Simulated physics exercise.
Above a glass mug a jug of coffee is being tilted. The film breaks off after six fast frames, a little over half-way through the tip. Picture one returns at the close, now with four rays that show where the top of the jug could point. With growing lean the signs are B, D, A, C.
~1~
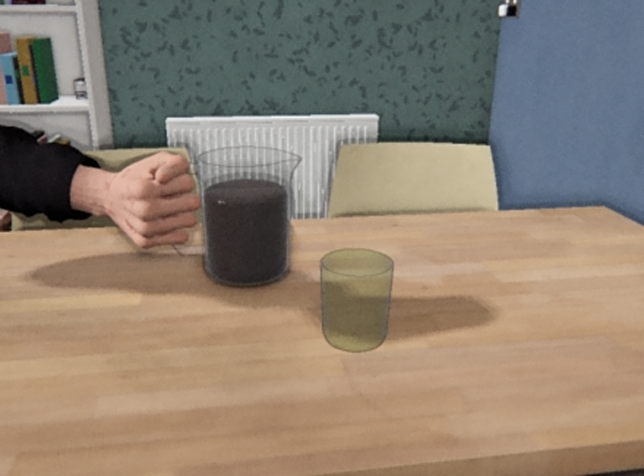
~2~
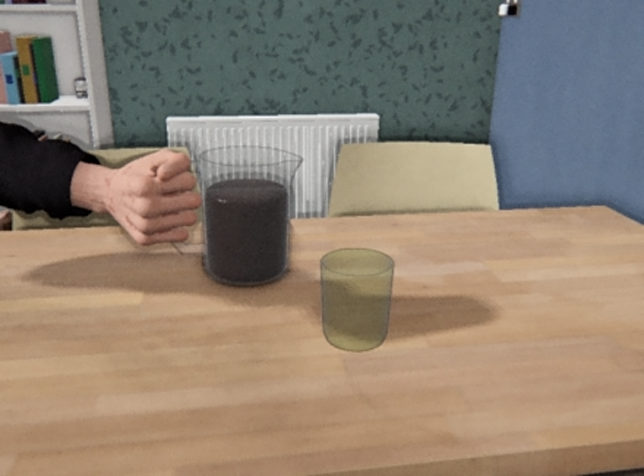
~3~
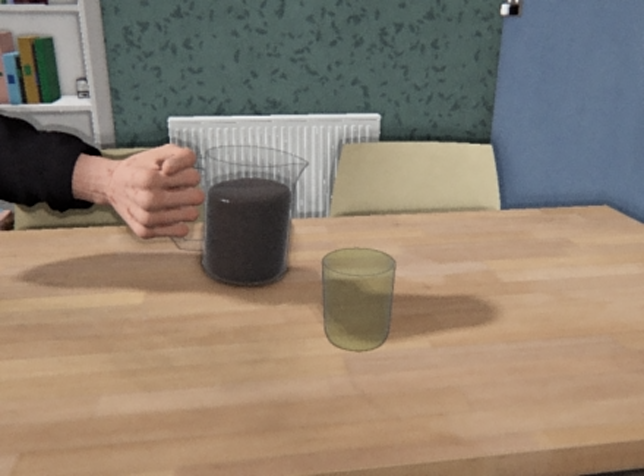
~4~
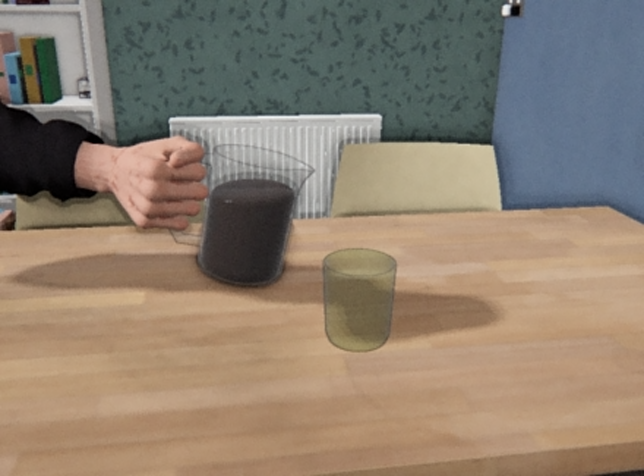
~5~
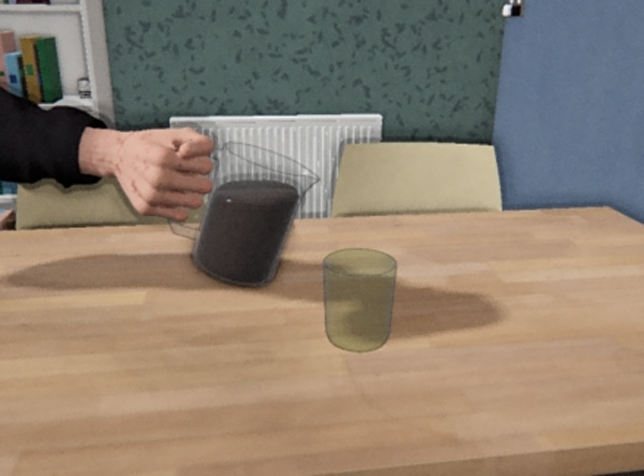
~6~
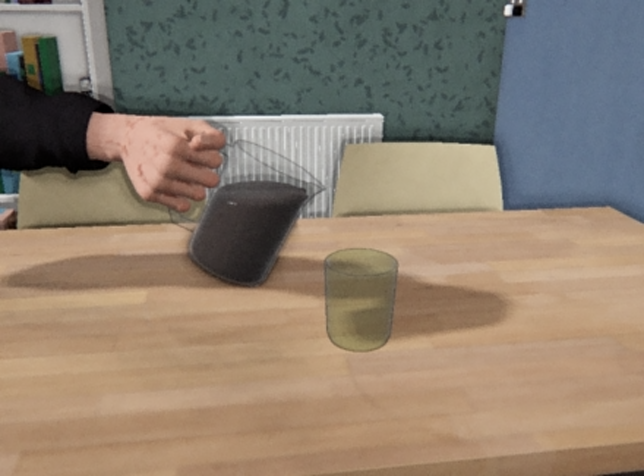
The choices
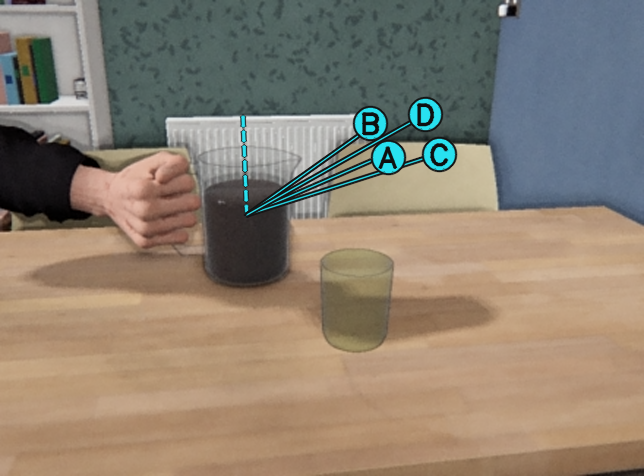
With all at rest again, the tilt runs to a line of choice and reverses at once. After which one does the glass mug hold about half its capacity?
Best: A.
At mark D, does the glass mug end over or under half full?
Under.
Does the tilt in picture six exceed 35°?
No, it does not.
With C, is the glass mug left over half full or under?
Over.
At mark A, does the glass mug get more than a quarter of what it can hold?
Yes.
In cyan, A at (370, 160); B at (358, 135); C at (422, 158); D at (410, 122).
With A, the glass mug ends with about 50 % of what it can hold.
With B, the glass mug ends with about 23 % of what it can hold.
With C, the glass mug ends with about 67 % of what it can hold.
With D, the glass mug ends with about 35 % of what it can hold.
